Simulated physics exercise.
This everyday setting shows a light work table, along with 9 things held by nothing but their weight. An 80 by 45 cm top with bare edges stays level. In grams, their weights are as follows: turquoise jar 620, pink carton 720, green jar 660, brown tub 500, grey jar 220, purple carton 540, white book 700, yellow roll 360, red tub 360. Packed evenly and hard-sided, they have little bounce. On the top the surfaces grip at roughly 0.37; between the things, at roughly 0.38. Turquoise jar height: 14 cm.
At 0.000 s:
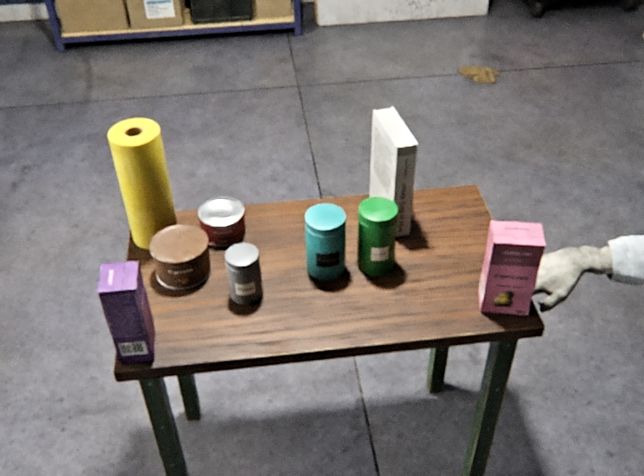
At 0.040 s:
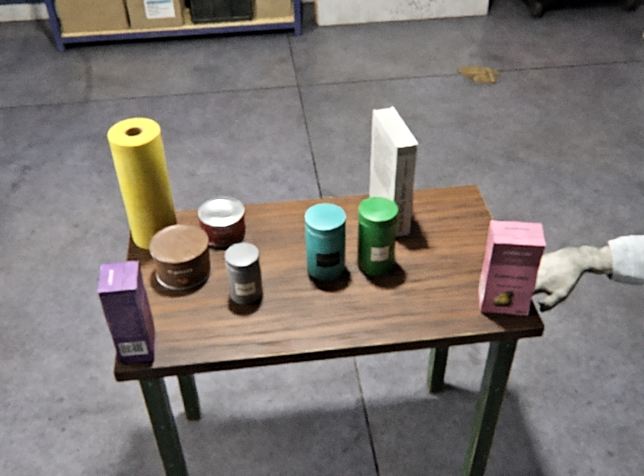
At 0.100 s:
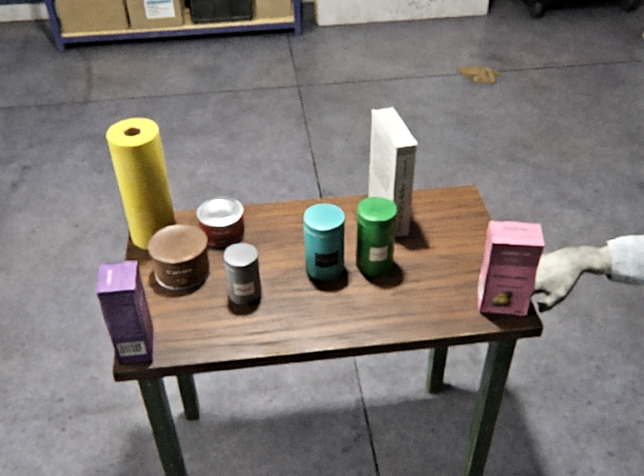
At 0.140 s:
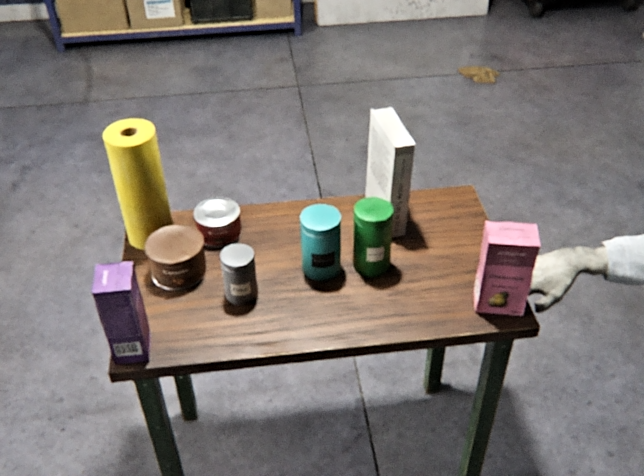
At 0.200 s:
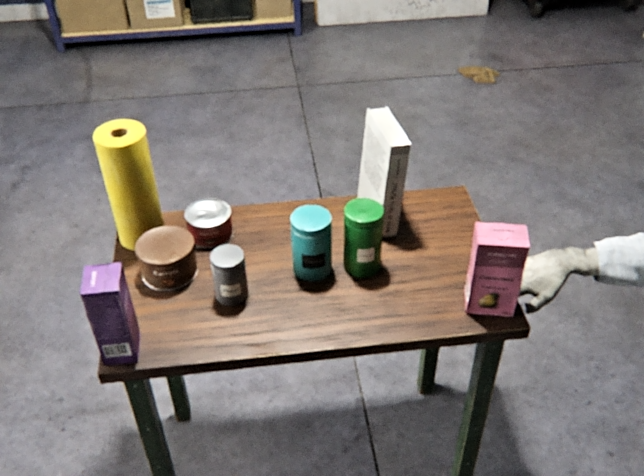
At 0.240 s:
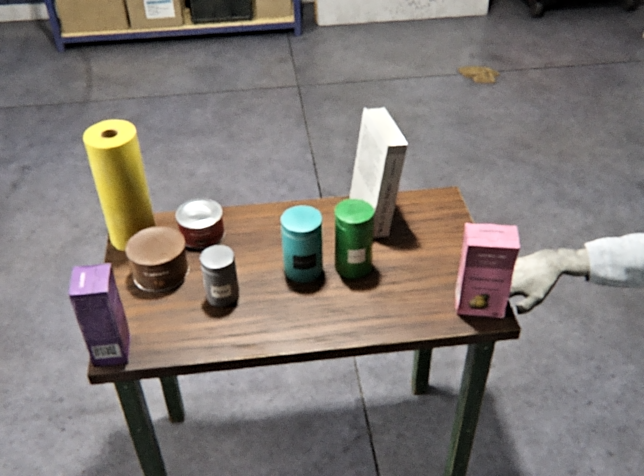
Wooden table sliding slightly left with a hand at its right edge, the jars, tubs and cartons riding along, white book tilting slightly.
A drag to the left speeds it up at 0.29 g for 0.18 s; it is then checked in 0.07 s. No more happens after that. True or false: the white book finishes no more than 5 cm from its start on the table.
False.
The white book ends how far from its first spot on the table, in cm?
I'd say about 18 cm between start and finish.
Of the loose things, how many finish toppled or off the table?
The answer: 1.
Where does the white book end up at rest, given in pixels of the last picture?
It comes to rest near (296, 222).
Around 0.34 s, table shifted 6 cm; white book at 3° to upright near (365, 175); purple carton at 4° to upright.
Around 0.54 s, table shifted 6 cm; white book at 17° to upright near (345, 178); pink carton shifted 2 cm; green jar shifted 2 cm.
Around 0.84 s, table shifted 6 cm; white book on its side near (296, 223); pink carton shifted 2 cm; red tub shifted 2 cm.
Finally (1.8 s), on their side or leaning hard on the table, white book; the other 8 still in place (within 5 cm). In the last view, white book near (296, 222).
